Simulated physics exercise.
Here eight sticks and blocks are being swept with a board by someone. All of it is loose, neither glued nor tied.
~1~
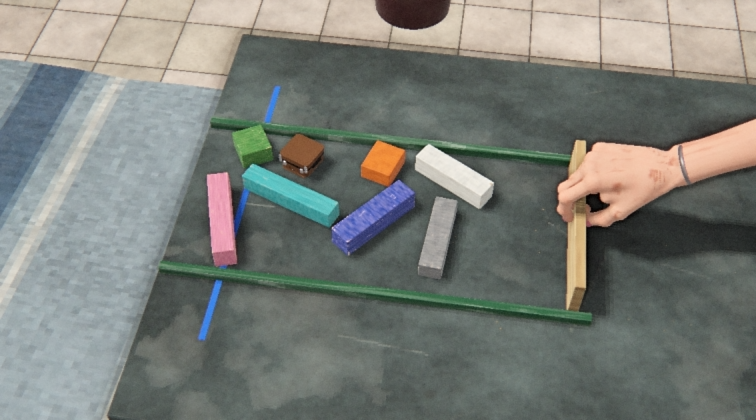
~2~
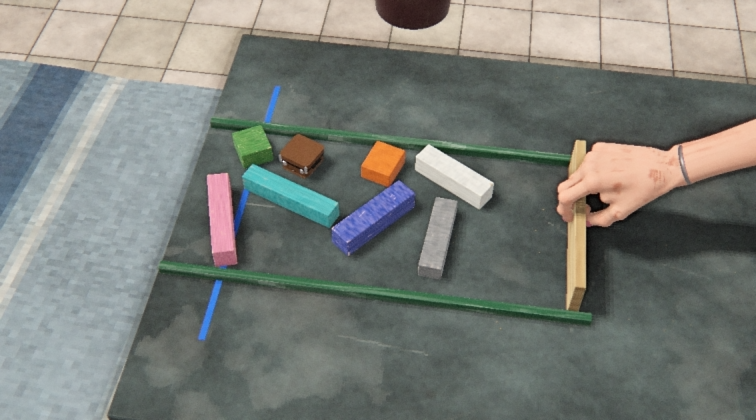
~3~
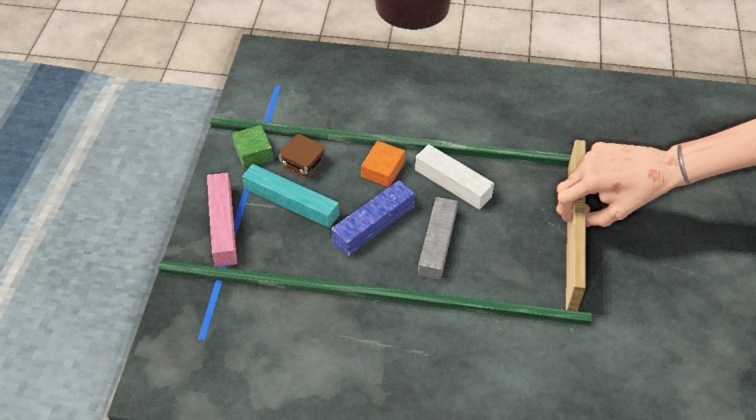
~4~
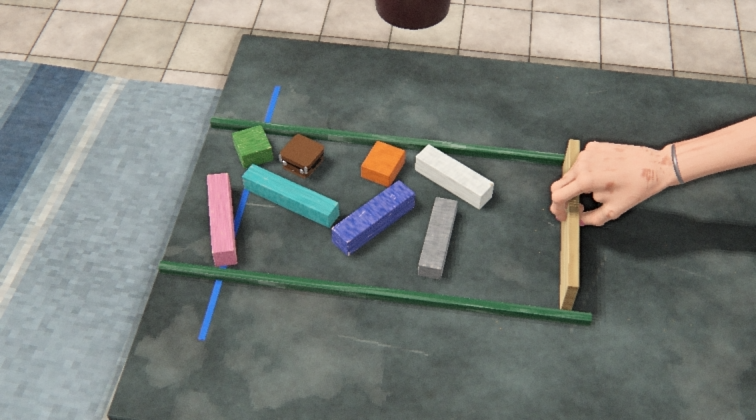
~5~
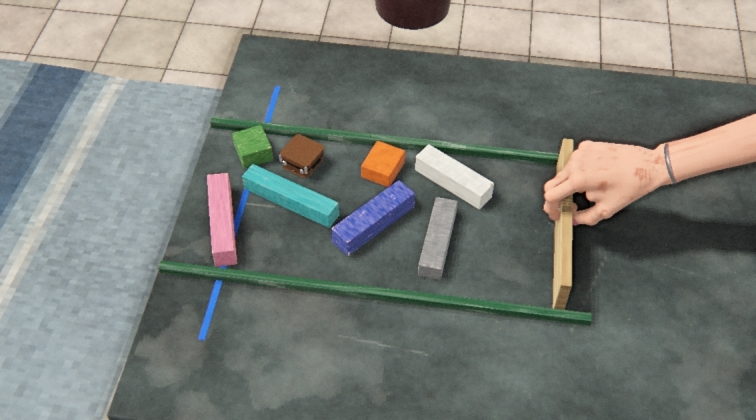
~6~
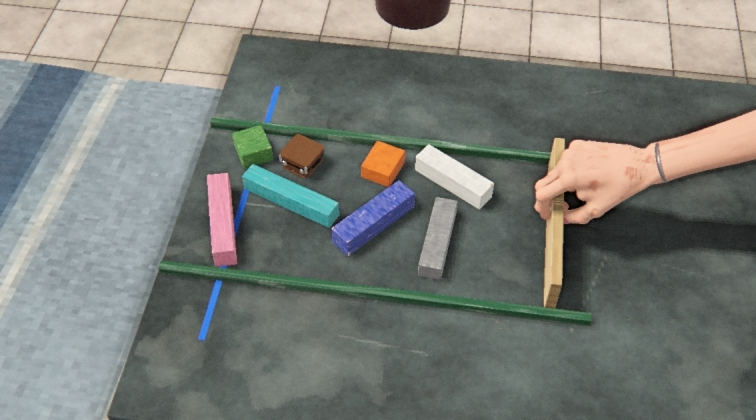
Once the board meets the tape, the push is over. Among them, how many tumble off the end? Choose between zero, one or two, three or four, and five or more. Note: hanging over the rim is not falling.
The count is three or four.
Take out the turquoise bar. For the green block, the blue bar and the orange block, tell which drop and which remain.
The green block drops off, the blue bar holds on, the orange block does not fall.
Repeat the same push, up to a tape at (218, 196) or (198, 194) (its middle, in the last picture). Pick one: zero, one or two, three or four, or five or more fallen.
In that order: More than four; five or more.
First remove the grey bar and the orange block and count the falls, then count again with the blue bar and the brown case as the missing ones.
That makes 2 fallen, then 2 fallen in the other try.
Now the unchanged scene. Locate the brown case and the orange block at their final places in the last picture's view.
Brown case: (222, 142); orange block: (213, 169).
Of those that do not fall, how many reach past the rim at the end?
Number: 0.
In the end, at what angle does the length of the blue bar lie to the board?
It sits some 0° out of line.
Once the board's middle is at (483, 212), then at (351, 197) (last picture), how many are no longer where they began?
First position 1; second position 7.
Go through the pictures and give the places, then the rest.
Pink bar (222, 218); green block (253, 146); turquoise bar (291, 195); board (577, 223); tape (244, 199), in the first picture.
Green block (253, 147); board (577, 223), in the second picture.
Turquoise bar (291, 196); brown case (303, 158), in the third picture.
Pink bar (222, 219); white bar (454, 177), in the fourth picture.
Green block (253, 147); orange block (383, 164), in the fifth picture.
Pink bar (222, 219); green block (253, 147); turquoise bar (291, 196); board (555, 220); tape (244, 199), in the sixth picture.
A little later, none off yet; pink bar at rest near (222, 219); green block at rest near (253, 147); turquoise bar at rest near (291, 196).
When it is over, the number that fall off is three or four; down, turquoise bar, green block and pink bar.
